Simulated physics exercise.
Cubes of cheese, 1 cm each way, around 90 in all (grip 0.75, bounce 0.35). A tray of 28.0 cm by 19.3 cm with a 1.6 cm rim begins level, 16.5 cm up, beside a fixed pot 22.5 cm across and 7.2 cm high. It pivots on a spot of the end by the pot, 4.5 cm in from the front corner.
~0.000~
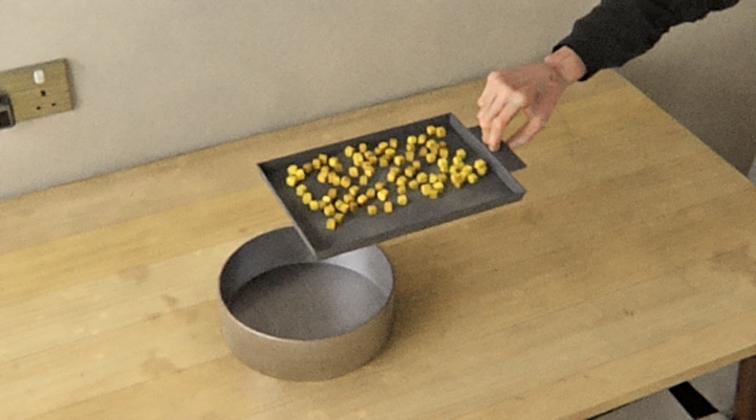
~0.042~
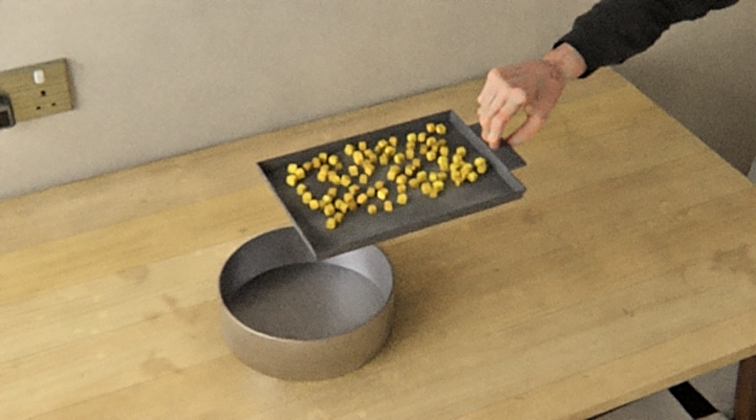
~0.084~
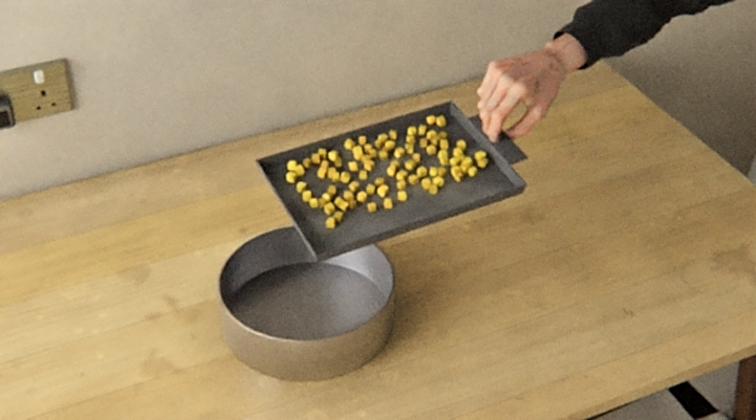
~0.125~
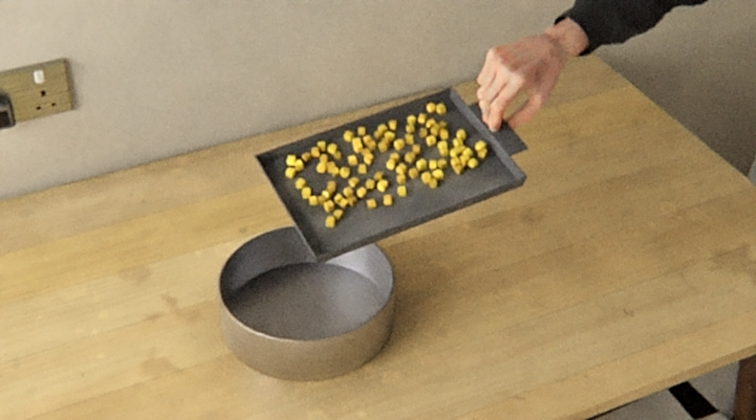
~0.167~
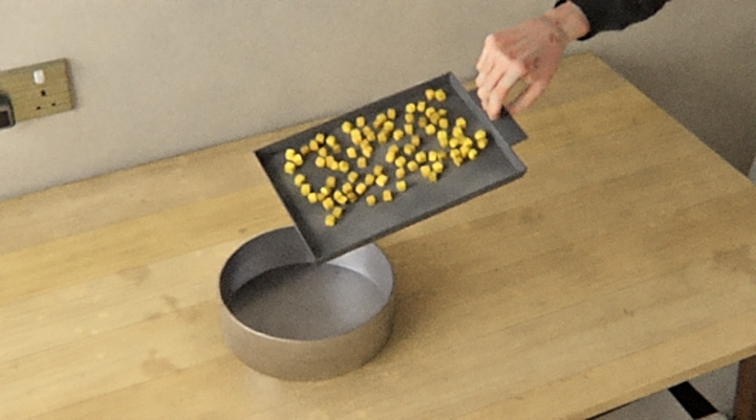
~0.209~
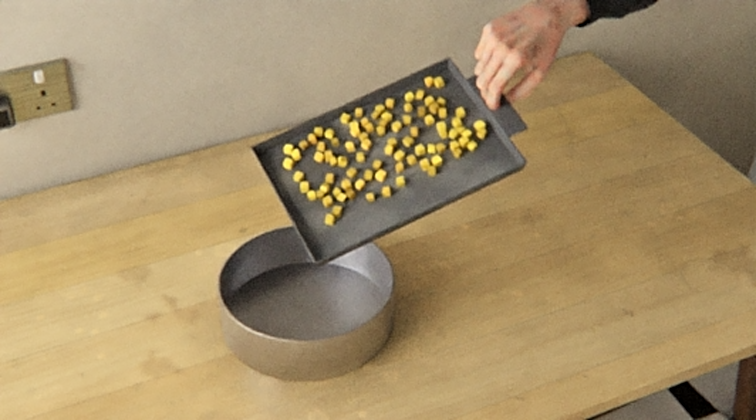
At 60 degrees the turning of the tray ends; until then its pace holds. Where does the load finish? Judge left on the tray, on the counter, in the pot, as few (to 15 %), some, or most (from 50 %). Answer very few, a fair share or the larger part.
Tray a fair share, counter a fair share, pot a fair share.
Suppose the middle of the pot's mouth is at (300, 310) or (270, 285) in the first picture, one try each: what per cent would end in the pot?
Some 65 and 30 per cent.
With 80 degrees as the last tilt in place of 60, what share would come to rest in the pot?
It would be near 40 per cent.
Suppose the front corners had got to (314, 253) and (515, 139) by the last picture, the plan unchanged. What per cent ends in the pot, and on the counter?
Pot 30, counter 30.
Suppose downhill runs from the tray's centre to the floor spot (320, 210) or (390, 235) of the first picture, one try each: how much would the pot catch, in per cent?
Some 35 and 20 per cent.
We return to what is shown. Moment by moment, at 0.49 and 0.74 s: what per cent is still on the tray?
In turn: 100, 65.
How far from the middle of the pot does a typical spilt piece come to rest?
About 24 cm.
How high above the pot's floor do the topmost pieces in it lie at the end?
About 1.0 cm.
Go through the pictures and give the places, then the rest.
Tray tilt 0 degrees, front corners at (318, 250) and (522, 190); middle of the pieces at (392, 177); pot at (306, 279), in the first frame.
Tray tilt 1 degrees, front corners at (318, 251) and (522, 188); middle of the pieces at (392, 175), in the second frame.
Tray tilt 4 degrees, front corners at (317, 252) and (523, 184), lowest corner left front; middle of the pieces at (392, 171), in the third frame.
Tray tilt 8 degrees, front corners at (317, 254) and (523, 176), lowest corner left front; middle of the pieces at (391, 164), in the fourth frame.
Tray tilt 14 degrees, front corners at (317, 257) and (523, 168), lowest corner left front; middle of the pieces at (391, 157), in the fifth frame.
Tray tilt 19 degrees, front corners at (317, 259) and (523, 161), lowest corner left front; middle of the pieces at (390, 150); pot at (306, 279). The tray's pace is about 130 degrees a second, in the sixth frame.
After 0.38 s, tilt 41 degrees; the tray holds 100 %, the pot 0 %.
Then, at 0.49 s, tilt 55 degrees; the tray holds 100 %, the pot 0 %.
After 0.74 s, tilt 60 degrees; the tray holds 65 %, the pot 5 %.
At rest (2.1 s), tray 35 %, counter 35 %, pot 30 %.
